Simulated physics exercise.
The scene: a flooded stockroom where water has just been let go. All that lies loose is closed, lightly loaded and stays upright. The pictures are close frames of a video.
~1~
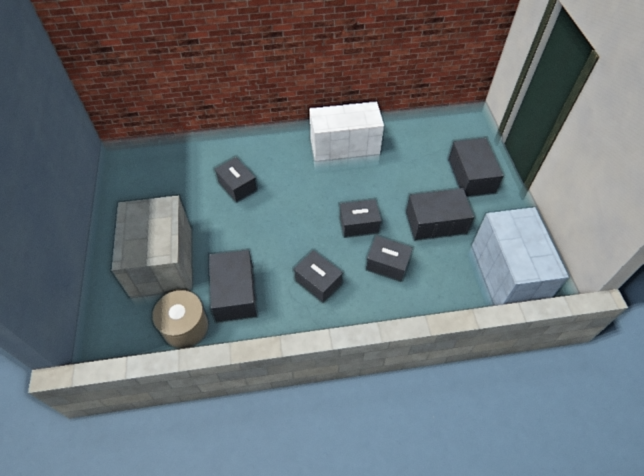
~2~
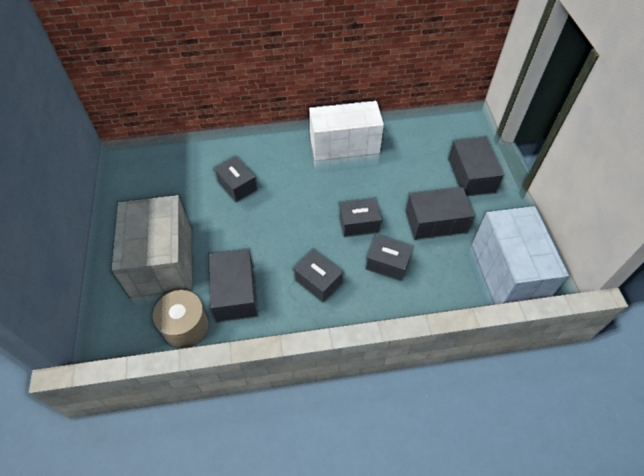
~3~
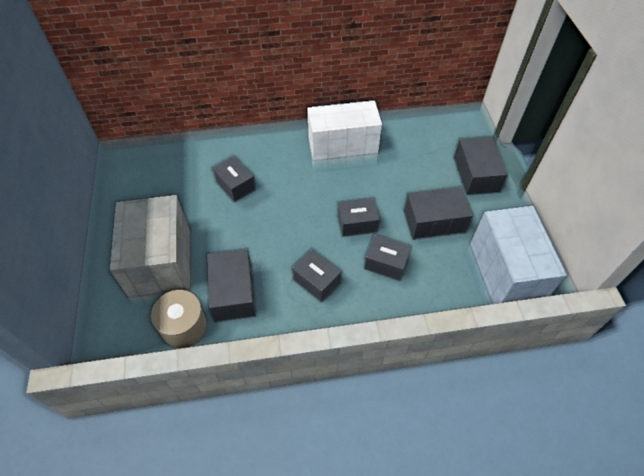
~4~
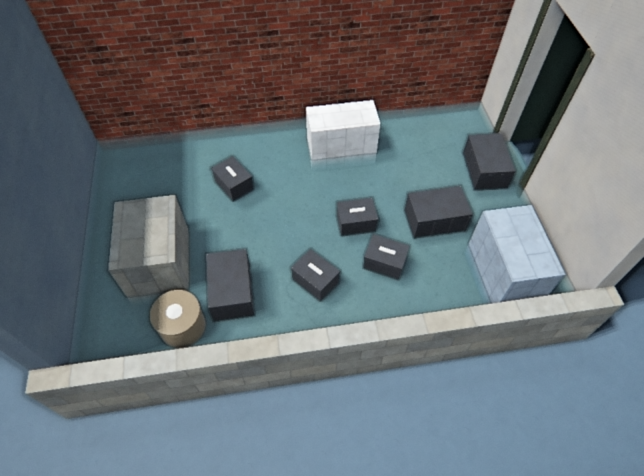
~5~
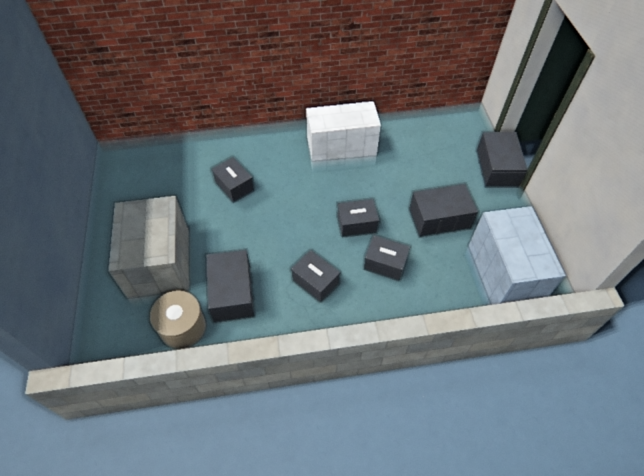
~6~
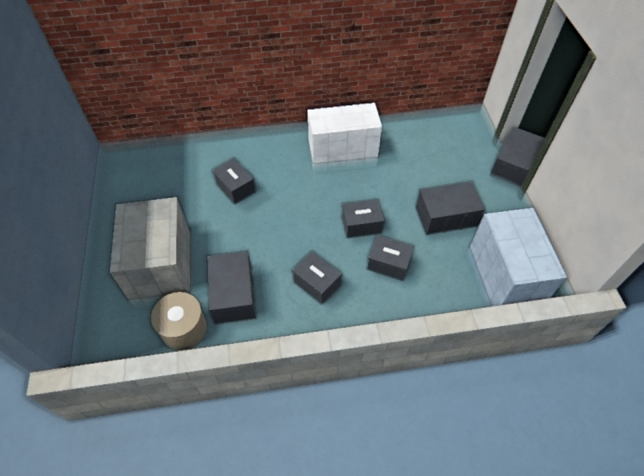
A flooded room held dark crates, pale blocks and a round tan drum when a doorway opened on the right; the nearest dark crate drifted into it, and a few others shifted slightly rightward.
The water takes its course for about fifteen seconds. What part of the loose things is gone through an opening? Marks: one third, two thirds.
That comes to from one to two thirds.
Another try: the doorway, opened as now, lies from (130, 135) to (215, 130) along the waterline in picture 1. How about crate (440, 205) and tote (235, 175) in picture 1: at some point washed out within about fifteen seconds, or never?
As listed: No, through.
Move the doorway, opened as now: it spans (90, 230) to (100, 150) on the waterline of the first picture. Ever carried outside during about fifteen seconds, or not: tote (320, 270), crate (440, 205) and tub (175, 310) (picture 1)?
In that order: No, left behind, through.
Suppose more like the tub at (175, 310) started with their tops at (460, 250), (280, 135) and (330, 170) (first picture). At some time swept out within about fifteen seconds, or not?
As listed: Gone, left behind, carried outside.
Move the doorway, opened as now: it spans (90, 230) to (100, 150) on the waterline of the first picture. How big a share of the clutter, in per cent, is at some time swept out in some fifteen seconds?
Roughly 40 per cent.
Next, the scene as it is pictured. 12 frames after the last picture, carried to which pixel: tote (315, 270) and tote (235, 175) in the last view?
Close to (374, 257) and (280, 176).
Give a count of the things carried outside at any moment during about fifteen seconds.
4 of them.
A moment on, 1 of 8 are out; 7 afloat.
Next, 2 of 8 are out; 6 afloat.
Later, 3 of 8 are out; 5 afloat.
In the end, 4 of 8 are out; 4 afloat.
